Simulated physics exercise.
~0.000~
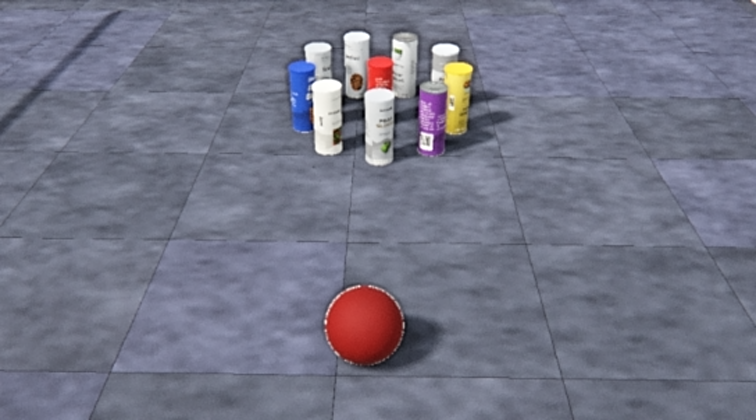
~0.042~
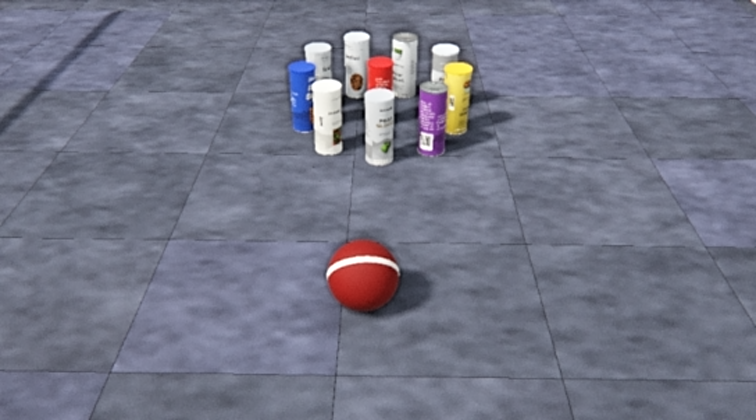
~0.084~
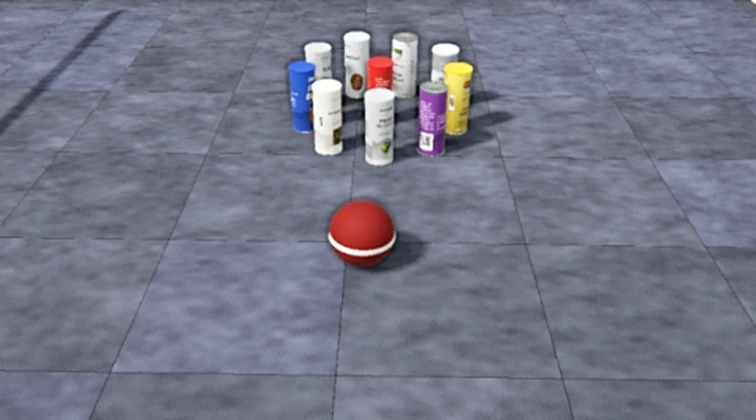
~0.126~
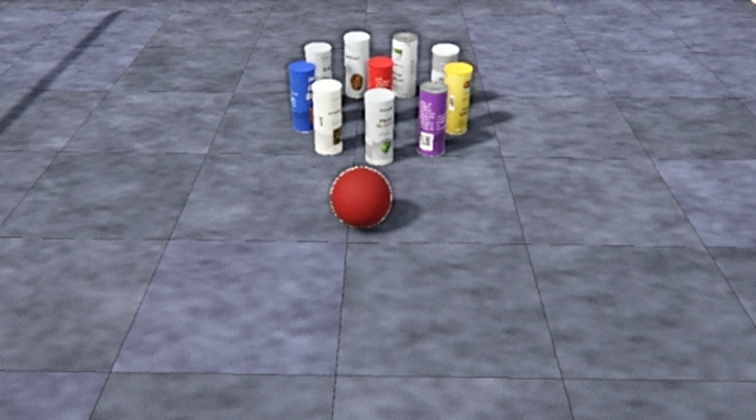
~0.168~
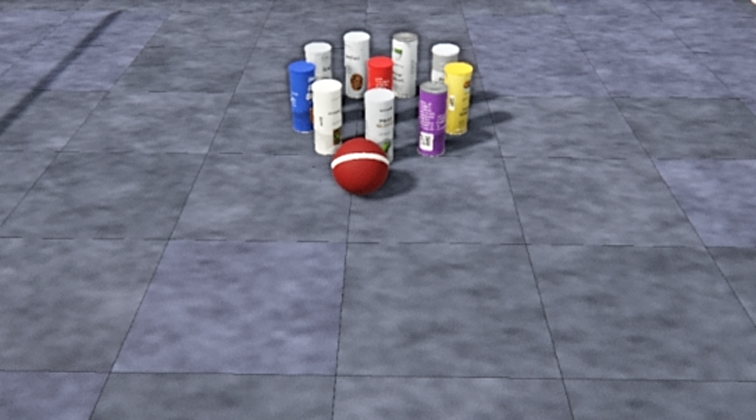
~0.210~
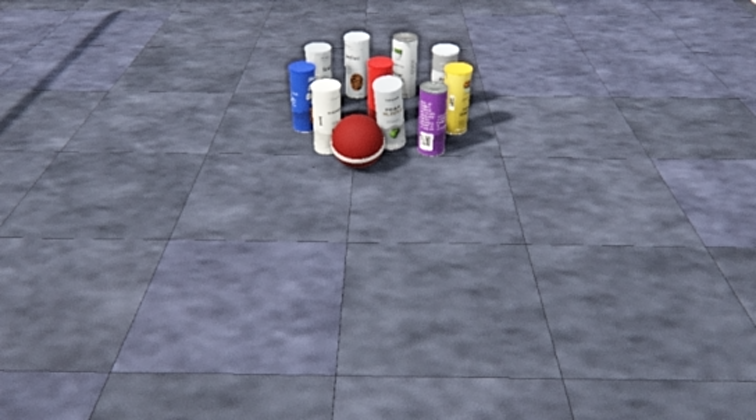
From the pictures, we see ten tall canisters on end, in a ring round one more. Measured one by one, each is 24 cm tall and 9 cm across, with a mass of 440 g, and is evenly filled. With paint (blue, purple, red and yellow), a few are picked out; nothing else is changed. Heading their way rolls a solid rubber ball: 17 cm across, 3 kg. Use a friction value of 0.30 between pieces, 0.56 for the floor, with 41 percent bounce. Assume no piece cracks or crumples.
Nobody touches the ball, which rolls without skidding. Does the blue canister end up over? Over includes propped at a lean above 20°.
It tips over.
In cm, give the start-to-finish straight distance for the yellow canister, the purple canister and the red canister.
From start to finish: Yellow 0, purple 0, red 40 centimetres.
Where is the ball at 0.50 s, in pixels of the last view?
My estimate is roughly (347, 59).
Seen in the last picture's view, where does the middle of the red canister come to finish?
It settles close to (384, 67) in the last view.
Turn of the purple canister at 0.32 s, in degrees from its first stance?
My estimate is close to 0°.
After 0.32 s, ball still moving; none of the 10 canisters over, 5 disturbed; blue canister 13° from how it stood; red canister 11 cm from its place.
After 0.50 s, ball still moving; 5 of the 10 canisters over; blue canister lying flat; red canister 14° from how it stood.
After 0.76 s, ball still moving; 8 of the 10 canisters over; blue canister lying flat; red canister lying flat.
In the end (1.3 s), ball rolling away; 8 of the 10 canisters over; blue canister lying flat; red canister lying flat; yellow canister unmoved. From the last view, middles, blue canister near (73, 44), red canister near (384, 67).
